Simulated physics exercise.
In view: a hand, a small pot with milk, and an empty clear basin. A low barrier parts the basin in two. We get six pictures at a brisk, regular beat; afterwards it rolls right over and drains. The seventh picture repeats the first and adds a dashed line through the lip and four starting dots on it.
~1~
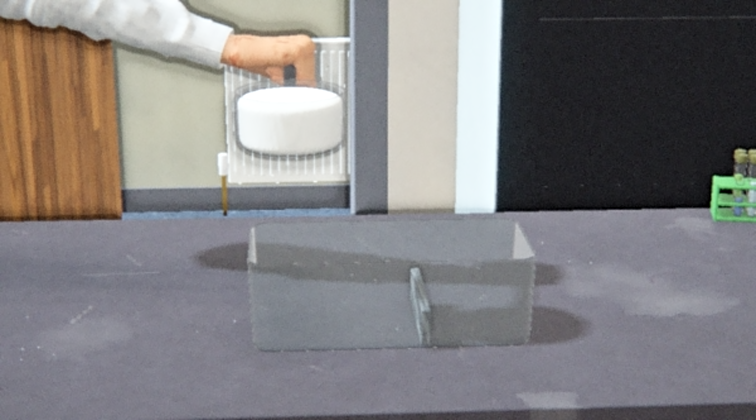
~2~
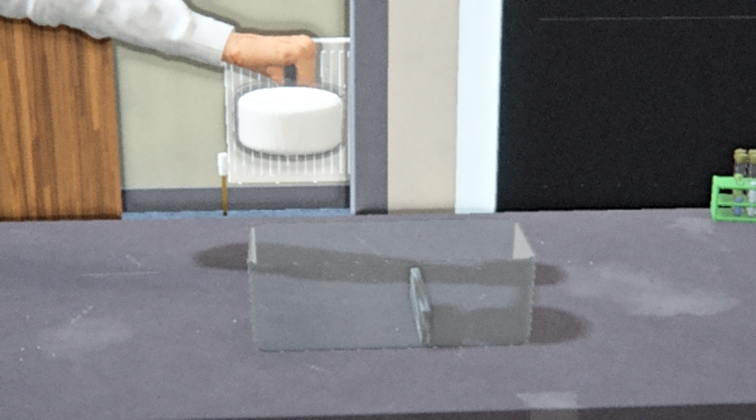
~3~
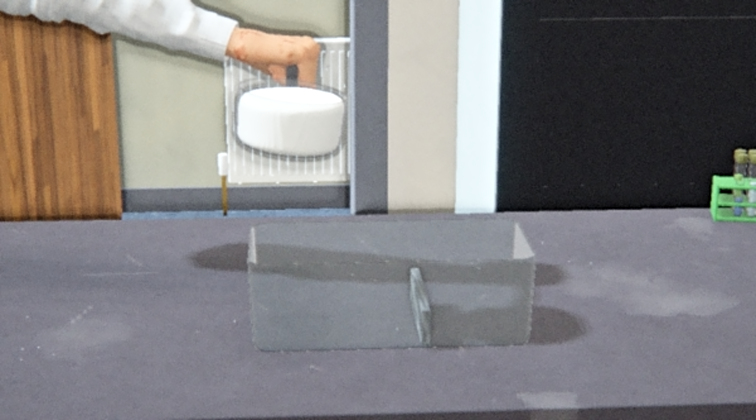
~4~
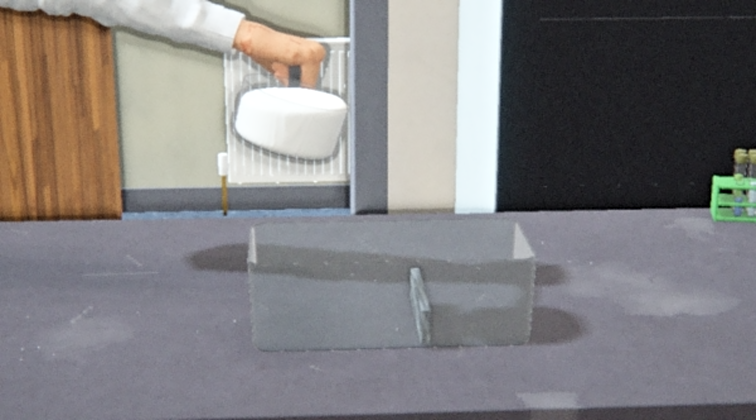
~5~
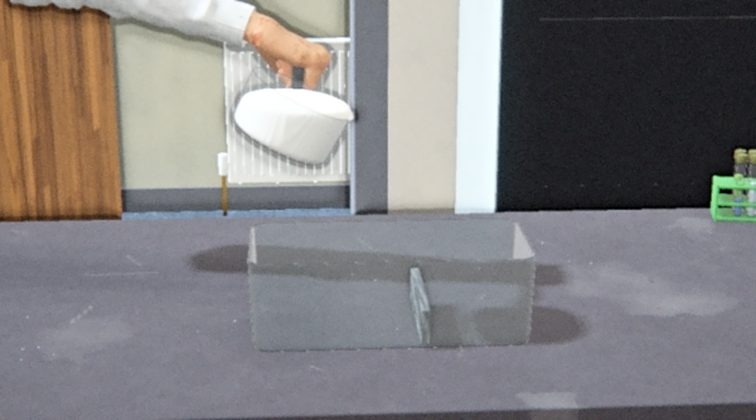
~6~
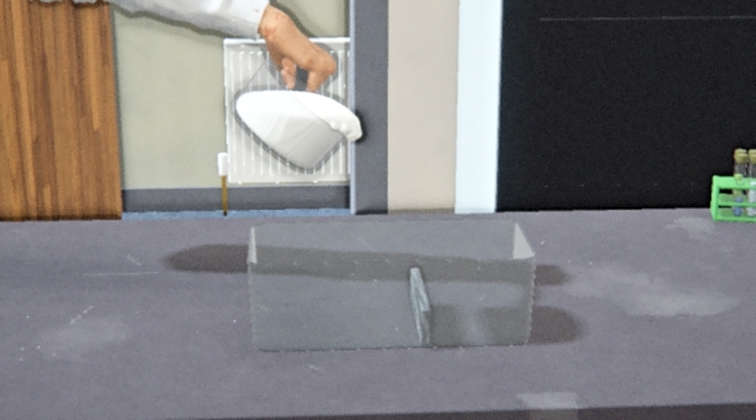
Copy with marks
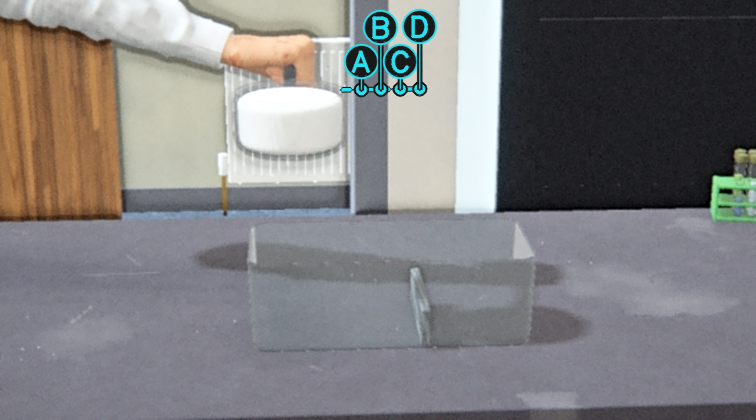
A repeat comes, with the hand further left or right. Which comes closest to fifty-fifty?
It is B.
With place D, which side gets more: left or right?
More ends on the right.
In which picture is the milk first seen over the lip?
Picture 5.
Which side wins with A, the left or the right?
The left one.
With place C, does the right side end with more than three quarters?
No.
In cyan, A at (361, 89); B at (380, 89); C at (400, 89); D at (419, 88).
With A, about 69 % ends left of the wall and 27 % right of it; 4 % is lost outside.
With B, about 47 % ends left of the wall and 50 % right of it; 3 % is lost outside.
With C, about 30 % ends left of the wall and 67 % right of it; 3 % is lost outside.
With D, about 14 % ends left of the wall and 82 % right of it; 4 % is lost outside.
